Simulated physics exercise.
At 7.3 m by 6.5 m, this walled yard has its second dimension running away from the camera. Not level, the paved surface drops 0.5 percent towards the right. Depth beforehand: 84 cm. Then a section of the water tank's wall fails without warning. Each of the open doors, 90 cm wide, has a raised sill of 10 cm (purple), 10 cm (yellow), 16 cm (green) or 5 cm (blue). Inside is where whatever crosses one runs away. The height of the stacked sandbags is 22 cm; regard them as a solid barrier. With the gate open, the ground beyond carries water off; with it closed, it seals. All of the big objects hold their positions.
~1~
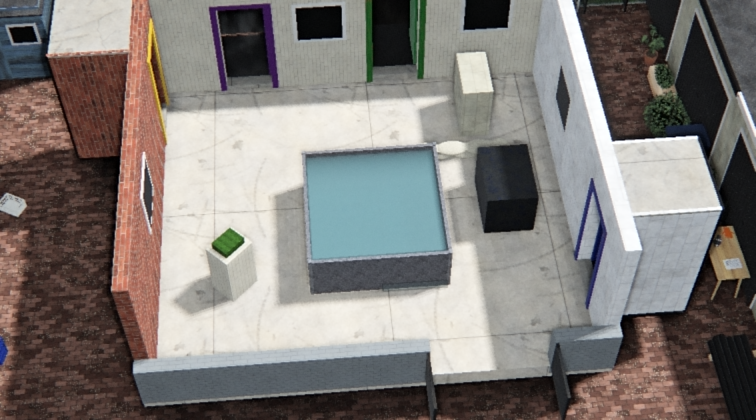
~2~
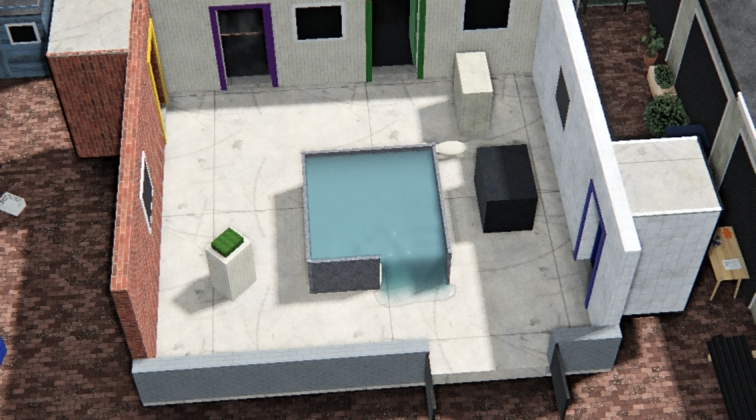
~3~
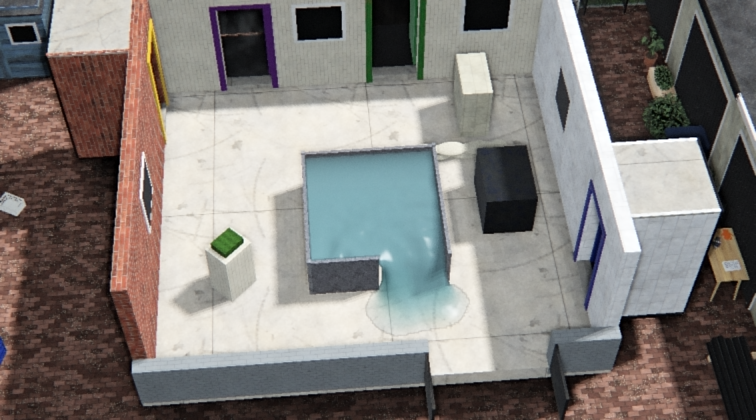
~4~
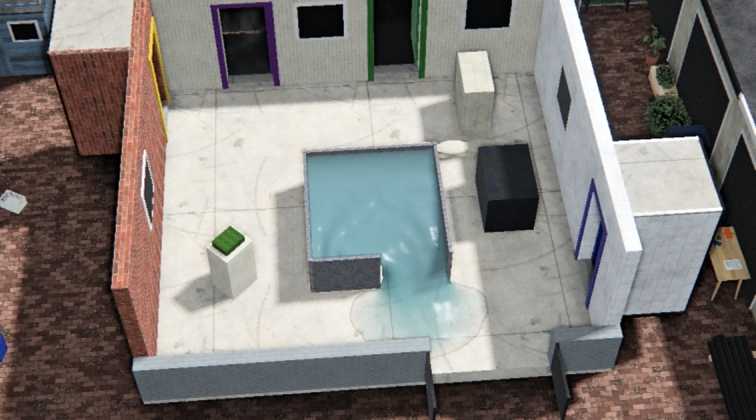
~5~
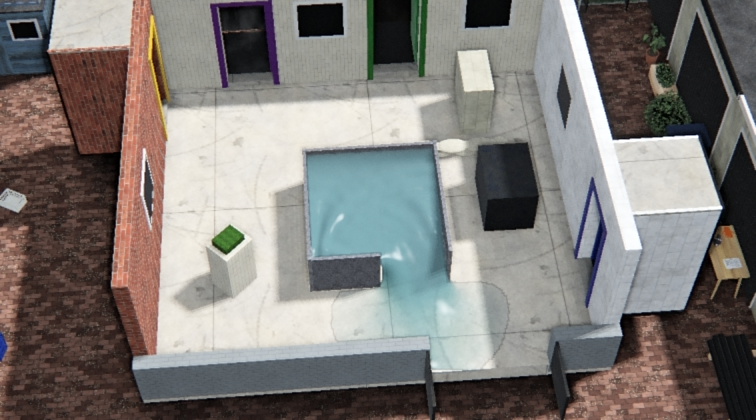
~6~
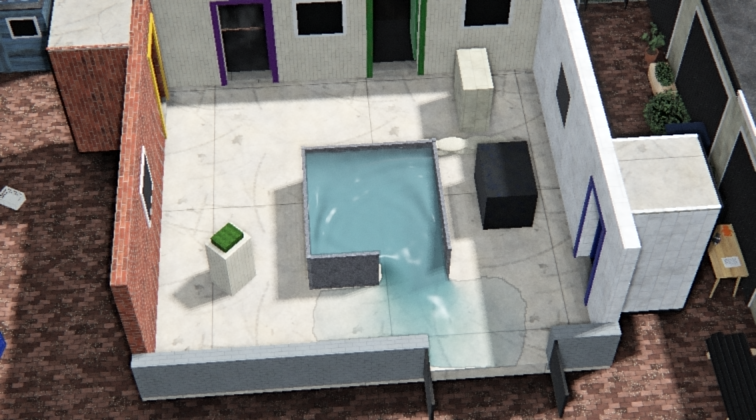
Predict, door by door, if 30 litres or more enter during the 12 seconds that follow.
One by one: At the purple door it looks set to land under the limit, at the yellow door it looks set to land under the limit, at the green door it looks set to land under the limit, at the blue door it looks set to land under the limit.
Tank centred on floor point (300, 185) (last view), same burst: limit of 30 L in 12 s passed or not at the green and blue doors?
Well, green ends up inside the mark and blue ends up beyond the mark.
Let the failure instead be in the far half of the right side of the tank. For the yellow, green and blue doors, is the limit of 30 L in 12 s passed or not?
For yellow, too little; for green, too little; for blue, too much.
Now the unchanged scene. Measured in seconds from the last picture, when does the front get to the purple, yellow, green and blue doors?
Arrival times: Purple 5.0 seconds, yellow 3.8 seconds, green 7.0 seconds, blue 1.5 seconds.
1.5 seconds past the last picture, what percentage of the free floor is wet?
25 %.
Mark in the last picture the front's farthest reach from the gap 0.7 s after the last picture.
Point: Roughly (211, 372) in the last view.
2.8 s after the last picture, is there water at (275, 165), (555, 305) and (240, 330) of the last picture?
First spot not yet wet, second submerged, third submerged.
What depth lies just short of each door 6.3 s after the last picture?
Depths in cm: Purple 7, yellow 3, green 0, blue 3.
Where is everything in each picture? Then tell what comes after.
In the first frame, the water tank at (374, 204) is whole and still, 84 cm deep.
In the second frame, water pours out at (413, 273) and has run 0.7 m, to (452, 287); typically 10 cm deep outside, 84 cm at the water tank's back.
In the third frame, water pours out at (413, 276) and has run 1.0 m, to (387, 328); typically 13 cm deep outside, 84 cm at the water tank's back.
In the fourth frame, water pours out at (414, 275) and has run 1.5 m, to a hidden place; typically 10 cm deep outside, 84 cm at the water tank's back.
In the fifth frame, the front is at a hidden place, 2.0 m from the gap at (414, 274); 4.0 m2 of floor is under water; 83 cm left at the back of the water tank.
In the sixth frame, the front is at a hidden place, 2.3 m from the gap at (412, 272); 4.8 m2 of floor is under water; 75 cm left at the back of the water tank.
Then, 0.7 s after the last picture water covers 15 % of the floor and is deepest (52 cm) near (408, 359); purple door not reached, yellow door not reached, green door not reached, blue door not reached.
Then, 1.5 s after the last picture water covers 25 % of the floor and is deepest (46 cm) near (408, 359); purple door not reached, yellow door not reached, green door not reached, blue door 3 cm at the sill, 0 L in.
Then, 2.8 s after the last picture water covers 40 % of the floor and is deepest (32 cm) near (408, 359); purple door not reached, yellow door not reached, green door not reached, blue door 3 cm at the sill, 0 L in.
Then, 6.3 s after the last picture water covers 75 % of the floor and is deepest (18 cm) near (408, 359); purple door 7 cm at the sill, 0 L in, yellow door 3 cm at the sill, 0 L in, green door not reached, blue door 3 cm at the sill, 1 L in.
Then, 11.3 s after the last picture water covers 95 % of the floor and is deepest (10 cm) near (408, 359); purple door 5 cm at the sill, 0 L in, yellow door 5 cm at the sill, 0 L in, green door 3 cm at the sill, 0 L in, blue door 2 cm at the sill, 1 L in.
